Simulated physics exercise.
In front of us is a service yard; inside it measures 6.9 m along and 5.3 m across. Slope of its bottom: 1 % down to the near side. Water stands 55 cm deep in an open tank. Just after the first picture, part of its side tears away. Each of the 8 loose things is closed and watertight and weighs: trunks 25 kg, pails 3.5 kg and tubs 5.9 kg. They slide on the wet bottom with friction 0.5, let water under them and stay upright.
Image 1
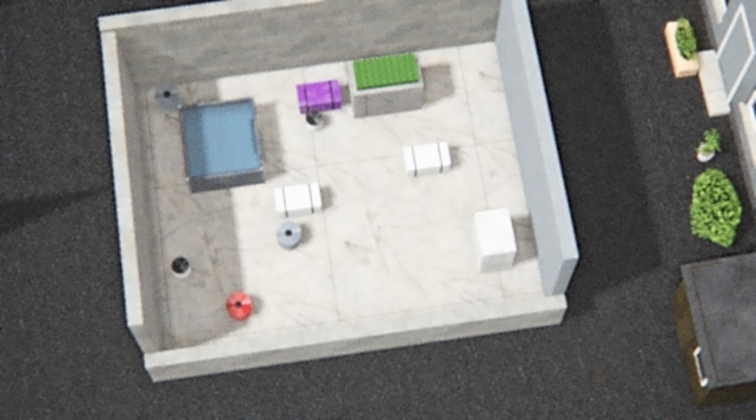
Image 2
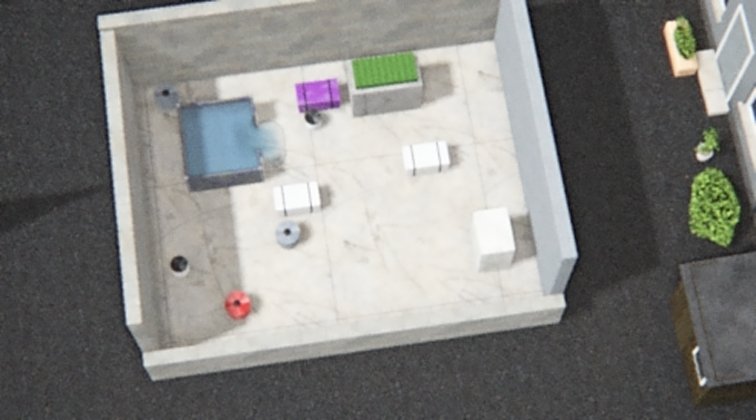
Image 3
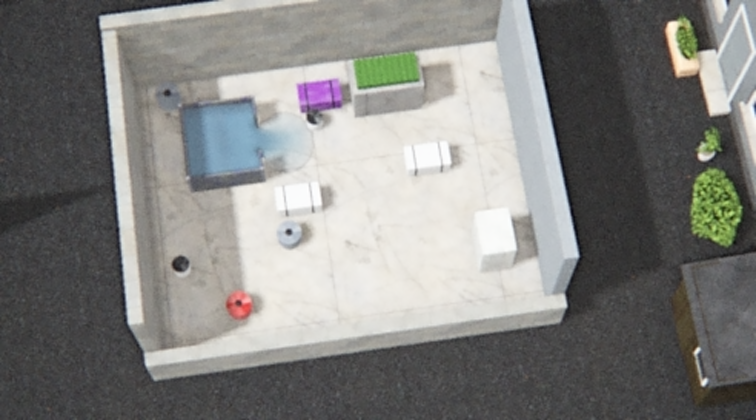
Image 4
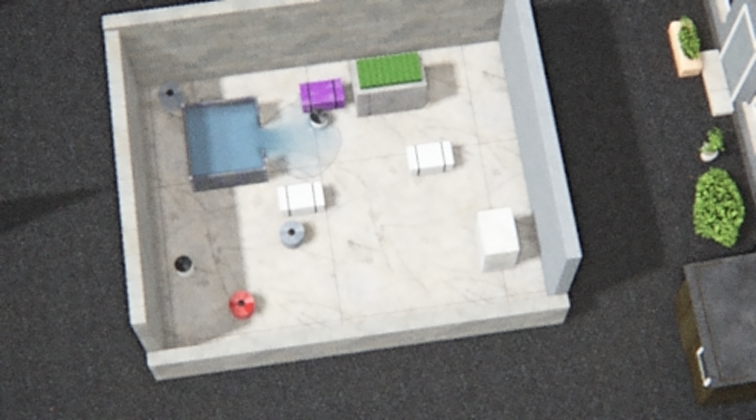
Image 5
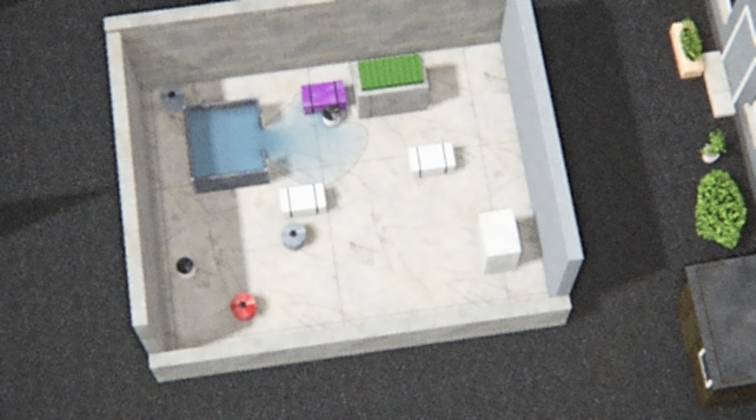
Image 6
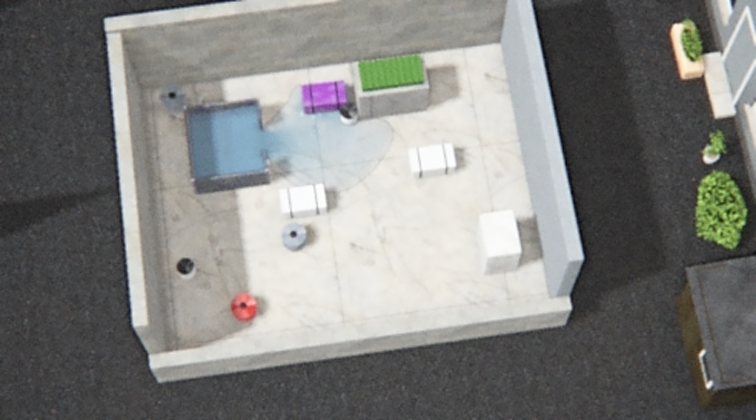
Water spills from the blue tank's right side, spreads across the floor and shifts a small container.
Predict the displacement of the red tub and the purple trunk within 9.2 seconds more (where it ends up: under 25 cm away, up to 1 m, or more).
Result - red tub: Almost no movement; purple trunk: Small displacement.
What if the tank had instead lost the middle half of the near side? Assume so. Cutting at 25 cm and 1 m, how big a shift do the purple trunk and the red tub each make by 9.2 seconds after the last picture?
With that failure, the purple trunk keeps its spot, and the red tub covers a big distance.
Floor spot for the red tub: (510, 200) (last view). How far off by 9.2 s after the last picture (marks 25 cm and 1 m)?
It goes a long way.
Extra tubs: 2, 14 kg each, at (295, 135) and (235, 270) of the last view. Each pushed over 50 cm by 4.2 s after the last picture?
So that's across the line and then behind the line.
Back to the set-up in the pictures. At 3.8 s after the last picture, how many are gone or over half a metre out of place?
At that moment it comes to 3.
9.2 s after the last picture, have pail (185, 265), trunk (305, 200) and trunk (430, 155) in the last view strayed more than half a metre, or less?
Taking them in order: Fell shy, fell shy and exceeded.
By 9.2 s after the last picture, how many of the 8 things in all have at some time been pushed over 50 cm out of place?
4 of them.
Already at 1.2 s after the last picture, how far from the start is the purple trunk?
Shift by then: About 60 cm.
Then, 1.2 s after the last picture the red tub is near (243, 306), 0.0 m from its start, aground; the purple trunk is near (331, 67), 0.6 m from its start, aground; 1 afloat.
Then, 3.8 s after the last picture the red tub is near (243, 306), 0.0 m from its start, aground; the purple trunk is near (331, 70), 0.5 m from its start, aground; 1 afloat.
Then, 6.2 s after the last picture the red tub is near (243, 306), 0.0 m from its start, aground; the purple trunk is near (331, 70), 0.5 m from its start, aground; 1 afloat.
Then, 9.2 s after the last picture the red tub is near (243, 306), 0.0 m from its start, aground; the purple trunk is near (331, 70), 0.5 m from its start, aground; 1 afloat.
